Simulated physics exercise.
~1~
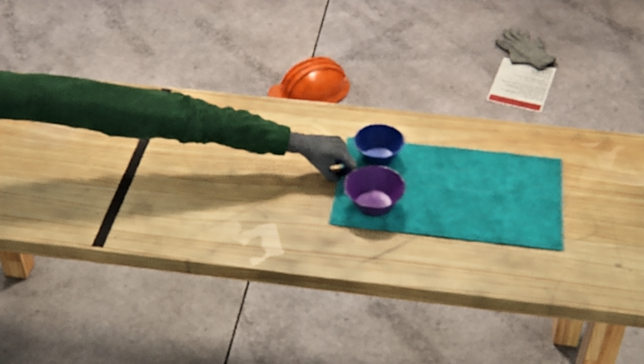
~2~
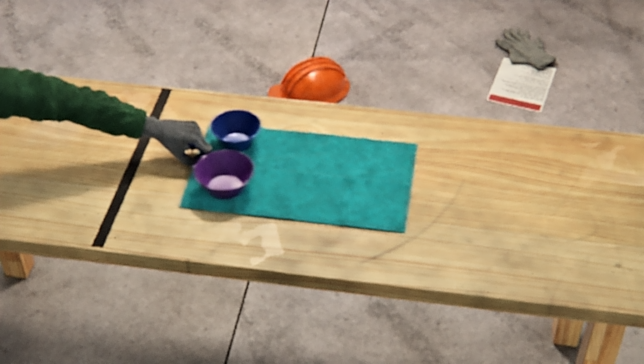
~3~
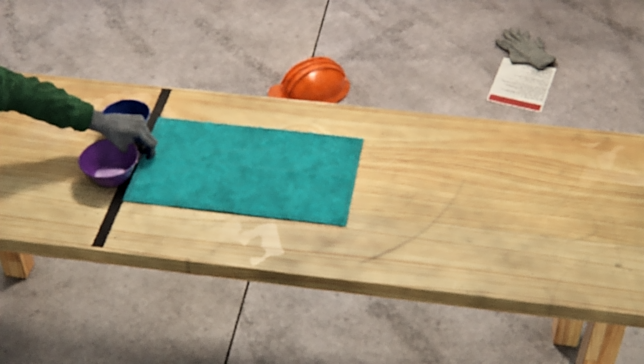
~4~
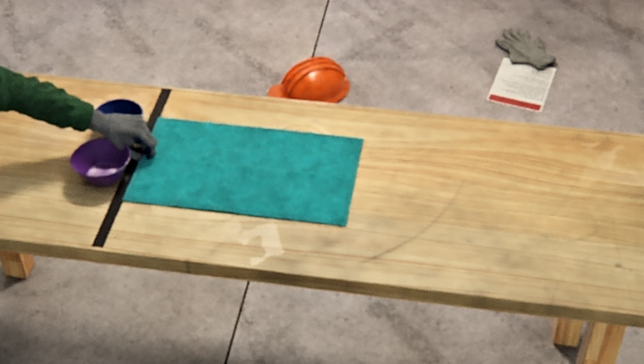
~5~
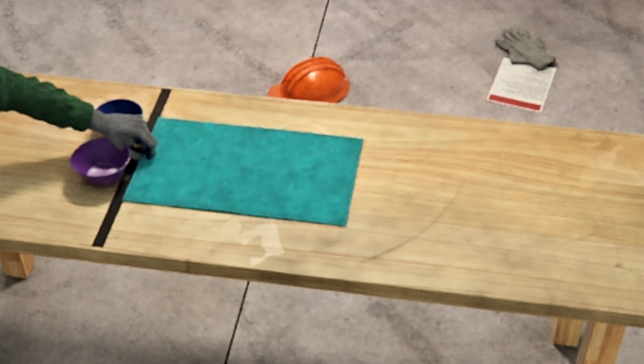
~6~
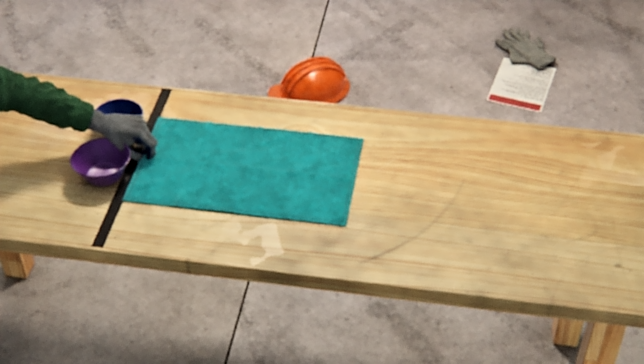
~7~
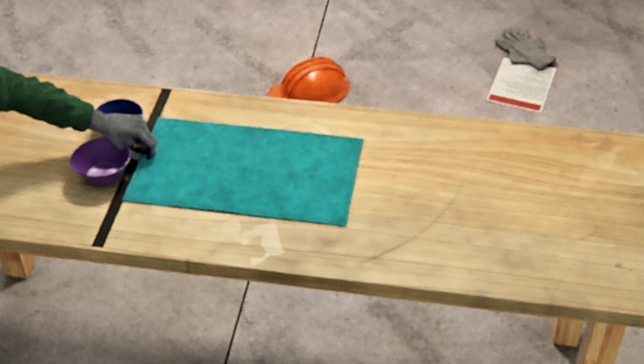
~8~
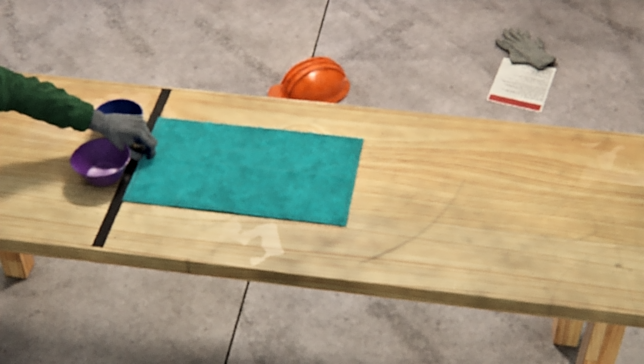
The video shows a gloved hand pulling a turquoise cloth carrying a purple bowl and a blue bowl leftward across a wooden table until its edge reaches a black tape strip, where the cloth stops and both bowls slide off the front, coming to rest beyond its edge.
